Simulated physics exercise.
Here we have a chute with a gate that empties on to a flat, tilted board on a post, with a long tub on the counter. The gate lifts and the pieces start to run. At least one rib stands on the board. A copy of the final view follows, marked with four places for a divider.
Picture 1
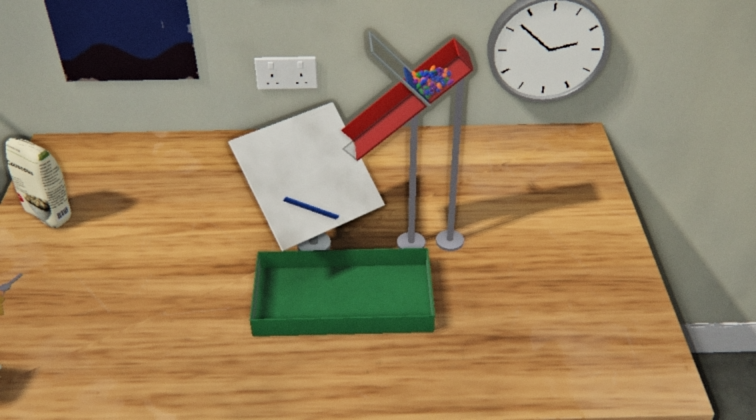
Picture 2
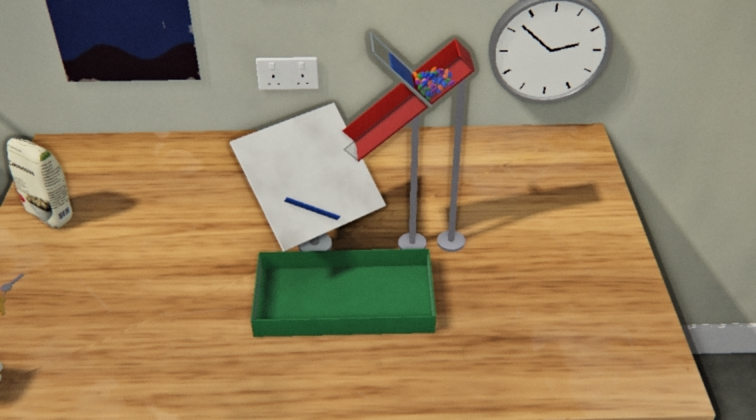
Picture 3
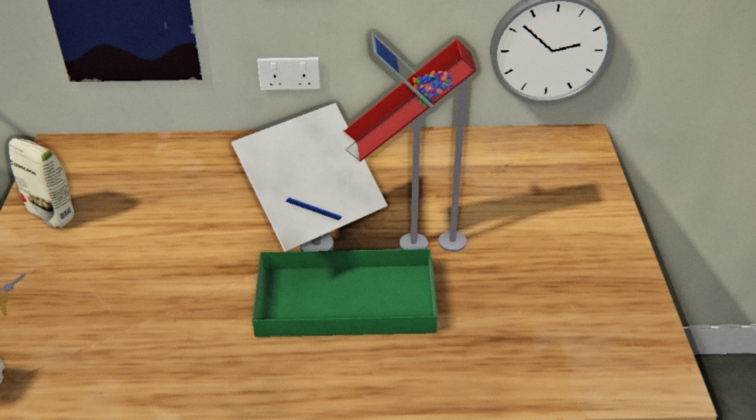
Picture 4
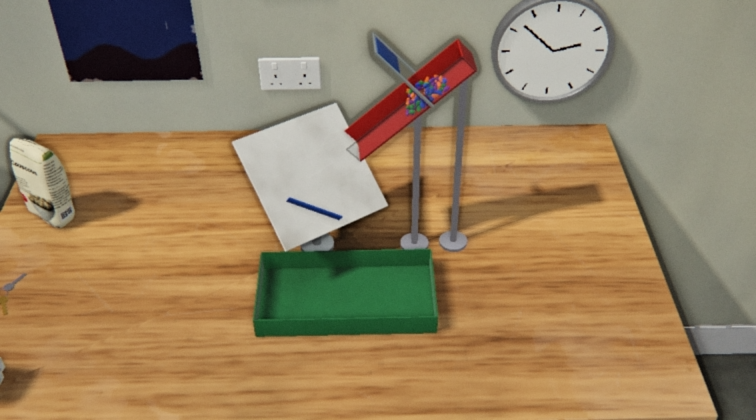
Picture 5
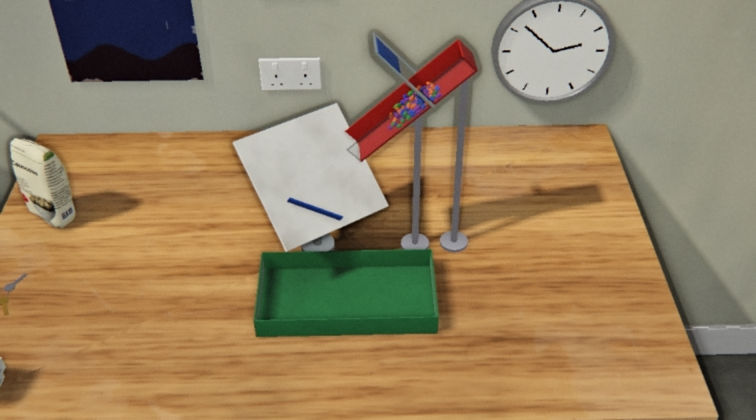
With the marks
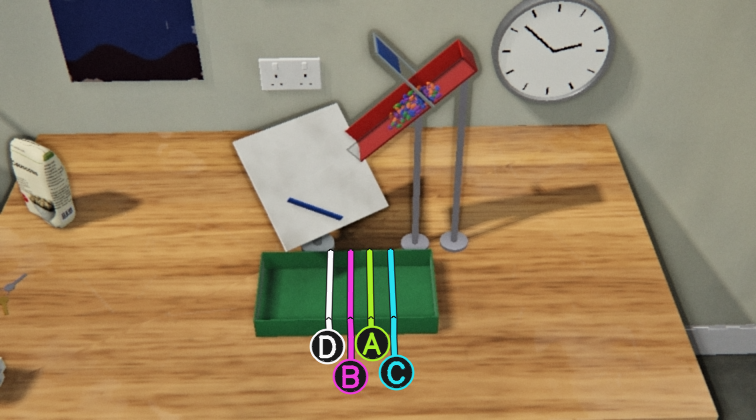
A small heap of colorful jelly beans sat behind a gate in a sloping red chute, then the gate lifted and they slid a short way down, above a tilted white board and an empty green tub.
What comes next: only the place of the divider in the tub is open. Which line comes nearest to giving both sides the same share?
The best line is A.
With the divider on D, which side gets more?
The right side.
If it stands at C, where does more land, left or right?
Left.
On the marked copy, line A crosses the front rim at (370, 318); line B crosses the front rim at (350, 319); line C crosses the front rim at (393, 318); line D crosses the front rim at (328, 319).
If A is chosen, of what is caught, about half on the left of the divider, about half on the right.
If B is chosen, of what is caught, a small part on the left of the divider, nearly all on the right.
If C is chosen, of what is caught, nearly all on the left of the divider, a stray few on the right.
If D is chosen, of what is caught, a stray few on the left of the divider, nearly all on the right.
